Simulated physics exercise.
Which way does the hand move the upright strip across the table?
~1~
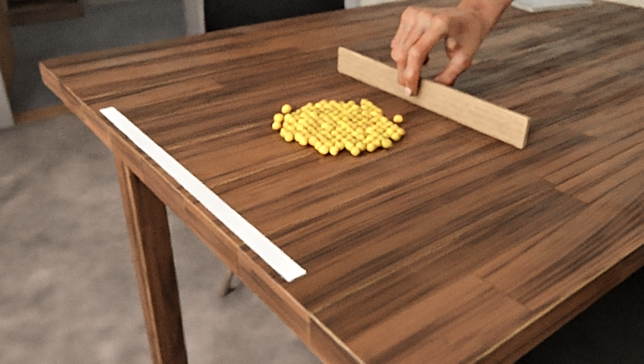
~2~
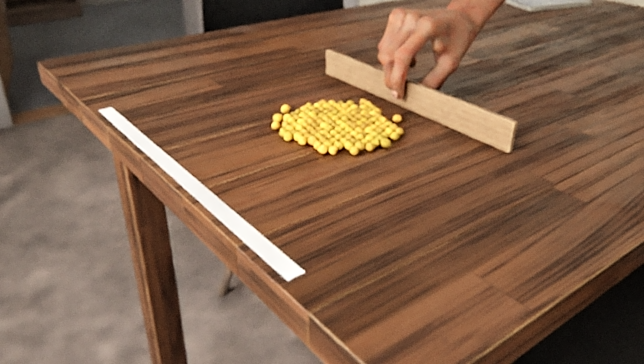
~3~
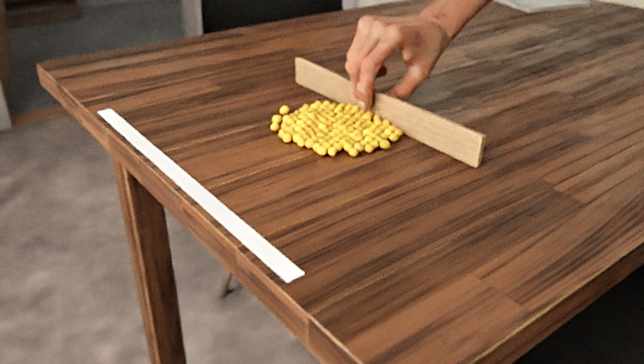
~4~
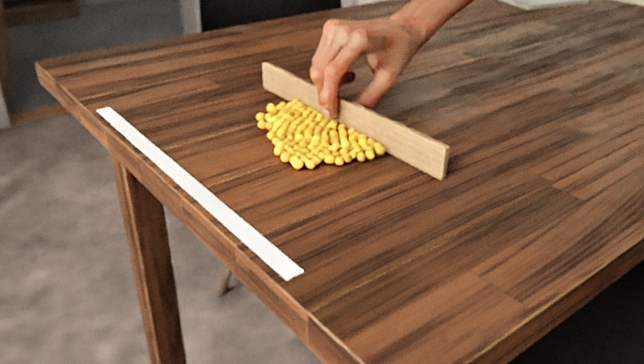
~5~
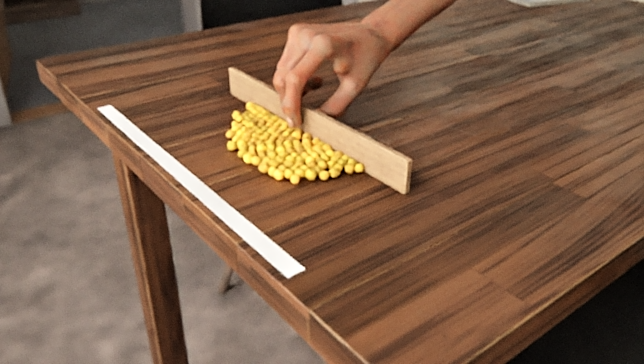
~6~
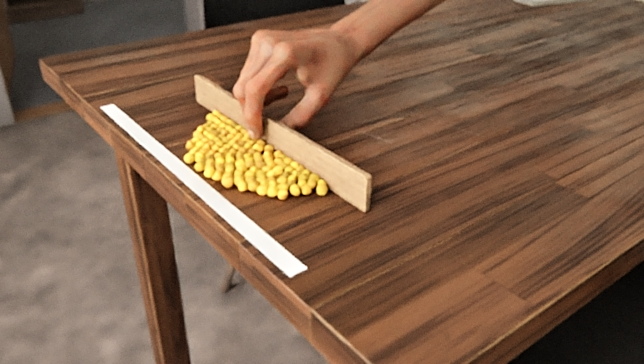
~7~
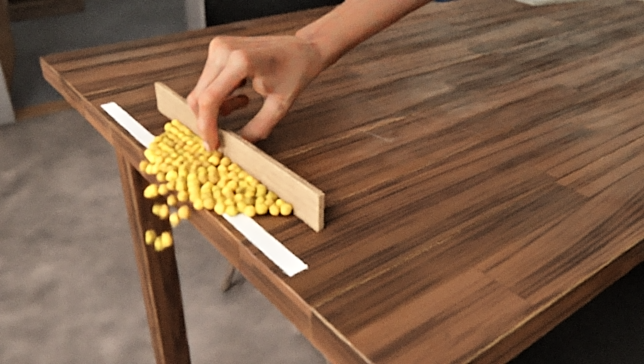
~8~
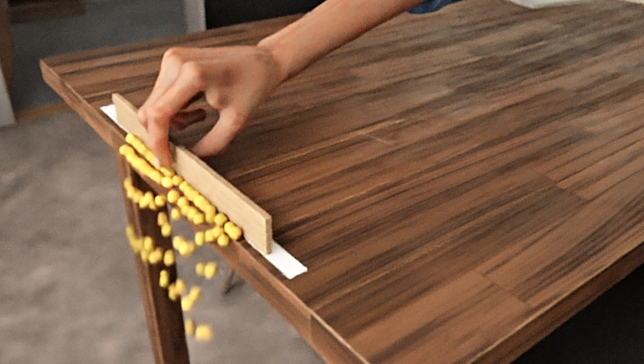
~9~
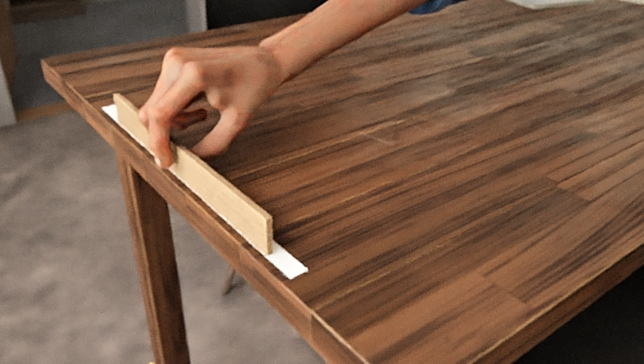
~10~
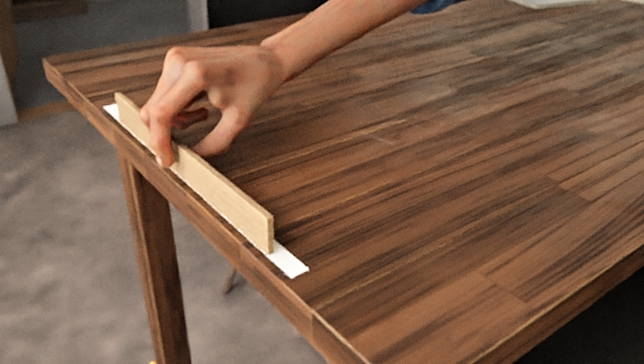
The hand moves the upright strip to the left, toward the white tape near the table's edge.
